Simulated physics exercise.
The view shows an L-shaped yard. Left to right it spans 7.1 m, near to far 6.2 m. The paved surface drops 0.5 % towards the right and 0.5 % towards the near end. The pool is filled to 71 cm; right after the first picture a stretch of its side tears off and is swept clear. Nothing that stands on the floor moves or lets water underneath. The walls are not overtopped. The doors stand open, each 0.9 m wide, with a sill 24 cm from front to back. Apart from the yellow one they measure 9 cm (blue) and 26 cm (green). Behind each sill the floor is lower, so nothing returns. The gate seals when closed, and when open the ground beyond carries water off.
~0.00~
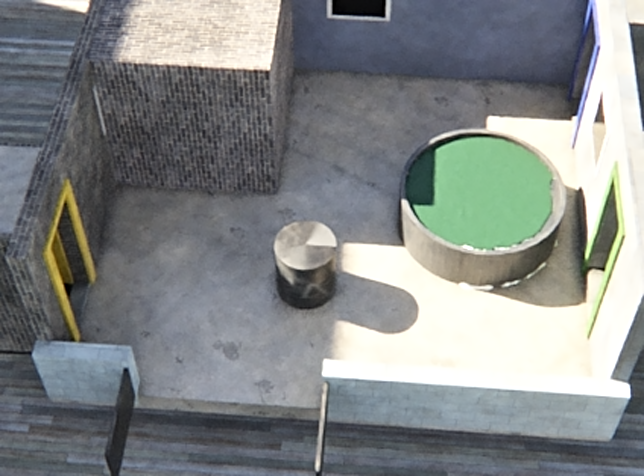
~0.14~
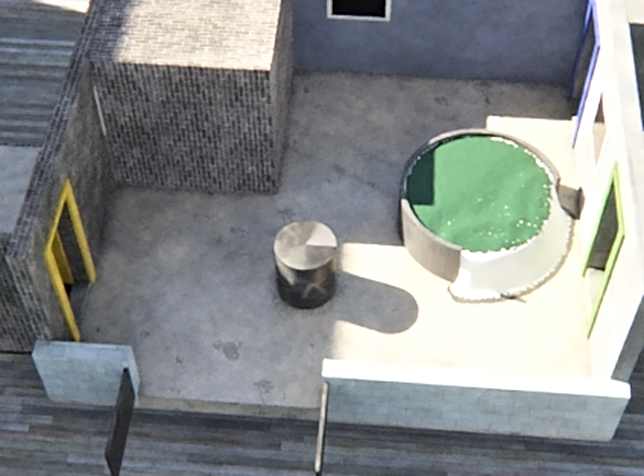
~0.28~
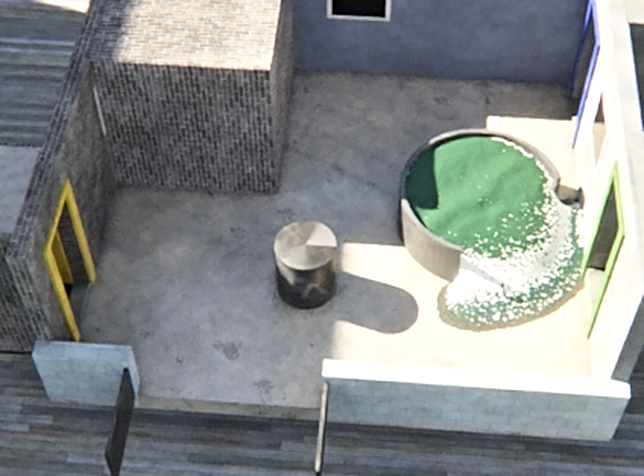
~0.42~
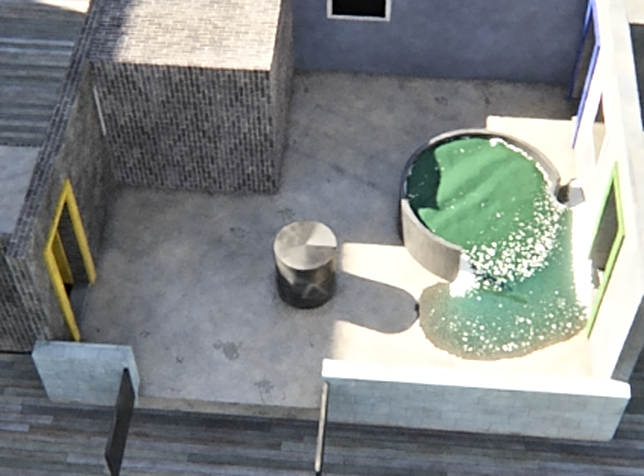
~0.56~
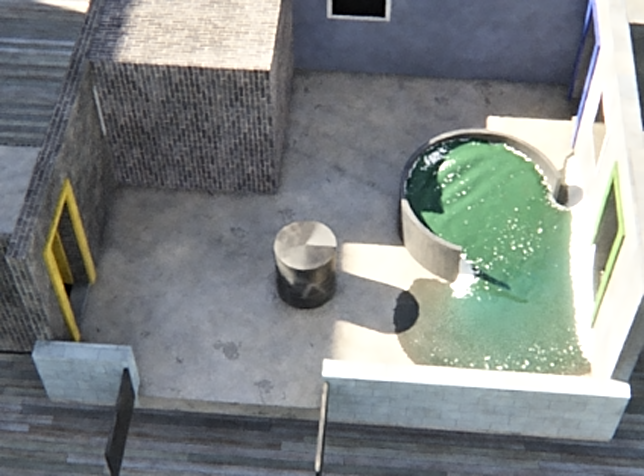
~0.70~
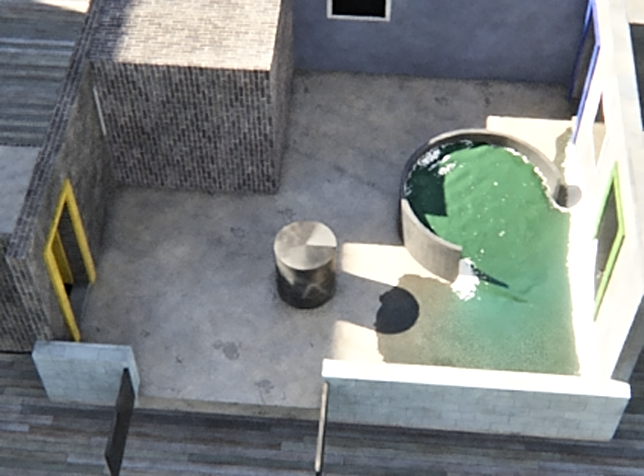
In a walled yard, green water bursts from a round pool's side and spreads across the floor.
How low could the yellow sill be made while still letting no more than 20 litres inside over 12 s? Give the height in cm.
About 18 cm.
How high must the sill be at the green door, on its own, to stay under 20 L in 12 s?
About 32 cm at green.
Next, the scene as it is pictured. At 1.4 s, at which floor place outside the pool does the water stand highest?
Near (590, 412).
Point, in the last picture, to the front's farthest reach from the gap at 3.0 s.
At about (174, 381).
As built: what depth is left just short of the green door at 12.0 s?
Roughly 7.5 cm deep.
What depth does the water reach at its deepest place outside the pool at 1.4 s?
Roughly 68 cm.
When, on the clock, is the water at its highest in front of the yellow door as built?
Near 4.5 s.
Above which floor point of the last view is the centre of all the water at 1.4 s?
Around (510, 272).
After 1.4 s water covers 25 % of the floor, deepest (68 cm) near (590, 412); it has not reached the yellow door.
After 3.0 s water covers 55 % of the floor, deepest (32 cm) near (563, 410); it has not reached the yellow door.
After 12.0 s water covers 100 % of the floor, deepest (10 cm) near (481, 404); 4 cm at the yellow door, 209 litres in over its 5 cm sill.
At the yellow door as built, the water arrived by 3.6 s and peaked near 20 cm at 4.6 s.
With a sill of 15 cm, 44 litres would have come in within the 12 s; with 20 cm, 13 litres. So under 20 litres takes about 18 cm.
